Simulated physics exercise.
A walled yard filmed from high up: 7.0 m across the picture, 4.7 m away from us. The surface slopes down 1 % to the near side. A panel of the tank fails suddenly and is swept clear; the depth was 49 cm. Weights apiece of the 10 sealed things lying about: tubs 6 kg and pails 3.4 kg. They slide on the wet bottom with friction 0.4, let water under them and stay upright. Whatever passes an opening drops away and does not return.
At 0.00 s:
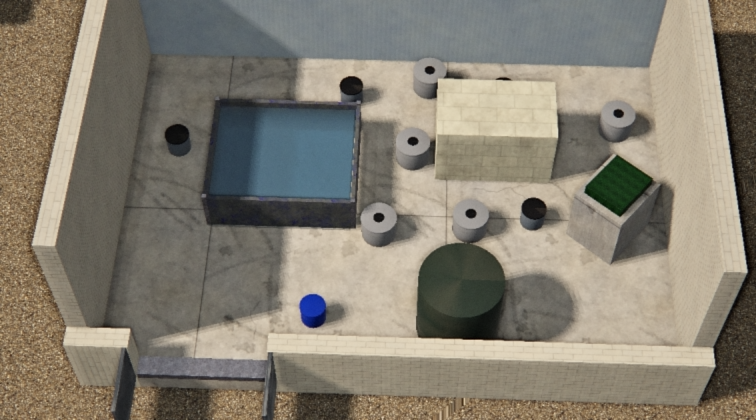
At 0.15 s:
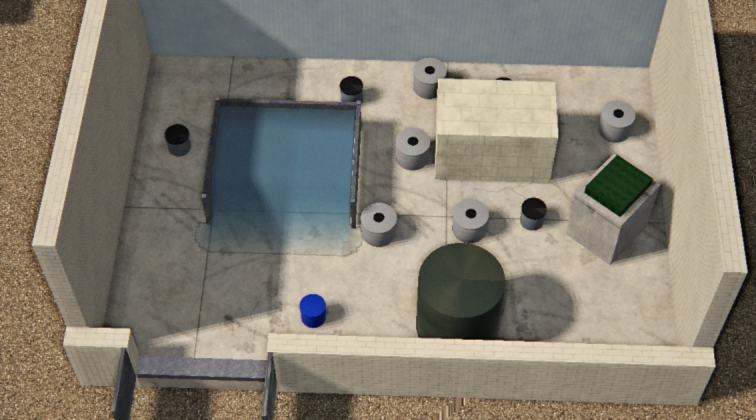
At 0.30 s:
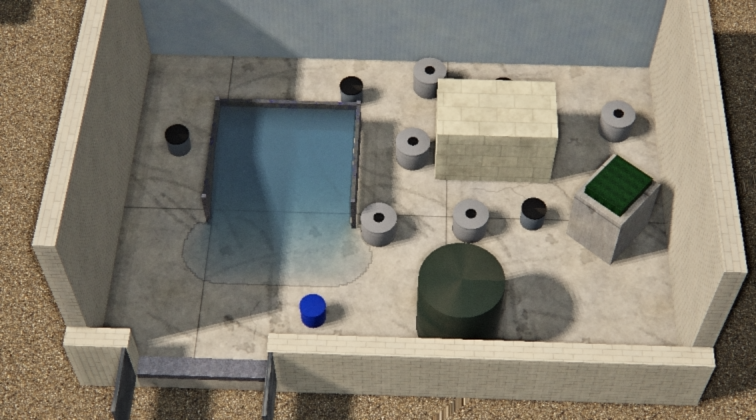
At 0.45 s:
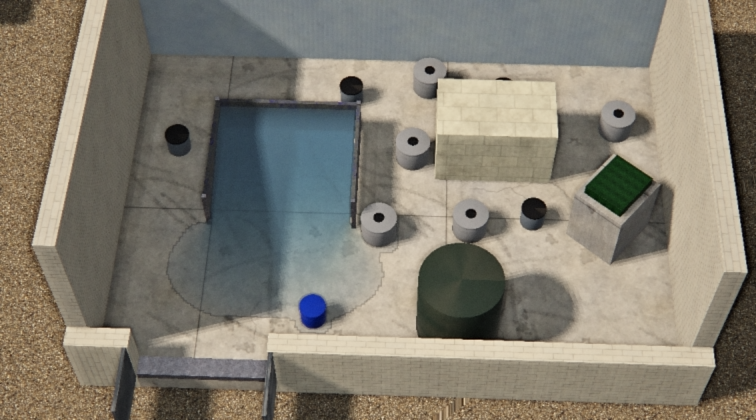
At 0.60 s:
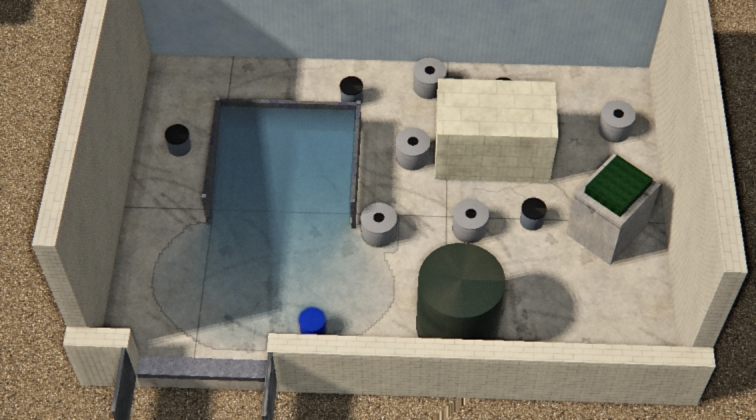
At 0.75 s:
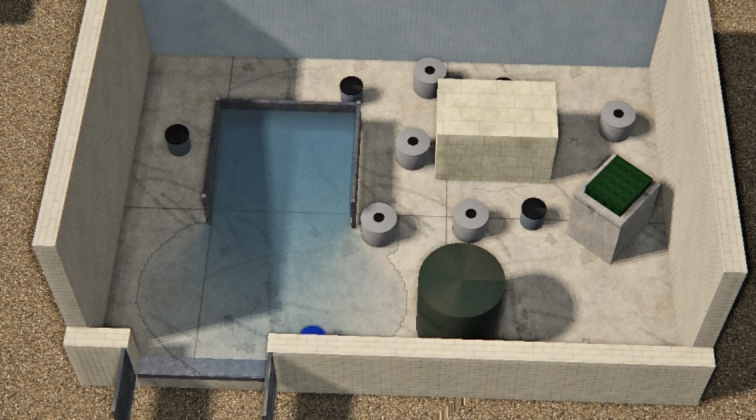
Water spread out of a tank across the walled yard floor after its near side gave way, reaching a small blue pail and pushing it toward the near wall while everything else stayed put.
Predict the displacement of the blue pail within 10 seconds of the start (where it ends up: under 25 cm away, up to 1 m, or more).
Blue pail travels far.
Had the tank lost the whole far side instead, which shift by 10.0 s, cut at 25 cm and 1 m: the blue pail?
Then the blue pail holds its place.
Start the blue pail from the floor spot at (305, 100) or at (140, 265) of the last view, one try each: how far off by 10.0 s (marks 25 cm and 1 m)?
In that order: It stays put; it is nudged along.
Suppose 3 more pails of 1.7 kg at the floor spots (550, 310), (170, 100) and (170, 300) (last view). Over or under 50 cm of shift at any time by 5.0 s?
In that order: Under, short of it, more.
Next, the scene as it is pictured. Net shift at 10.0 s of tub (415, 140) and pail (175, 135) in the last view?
In that order: 120 cm, 0 cm.
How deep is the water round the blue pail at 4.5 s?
About 6 cm.
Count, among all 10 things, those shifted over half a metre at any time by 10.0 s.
That makes 4.
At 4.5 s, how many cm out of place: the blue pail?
Roughly 300 cm by then.
After 2.0 s the blue pail is near (383, 321), 0.9 m from its start, afloat; 0 of 10 are out; 1 afloat.
After 4.5 s the blue pail is near (509, 178), 3.1 m from its start, afloat; 0 of 10 are out; 1 afloat.
After 7.0 s the blue pail is near (600, 164), 4.2 m from its start, aground; 0 of 10 are out; 0 afloat.
After 10.0 s the blue pail is near (600, 164), 4.2 m from its start, aground; 0 of 10 are out; 0 afloat.
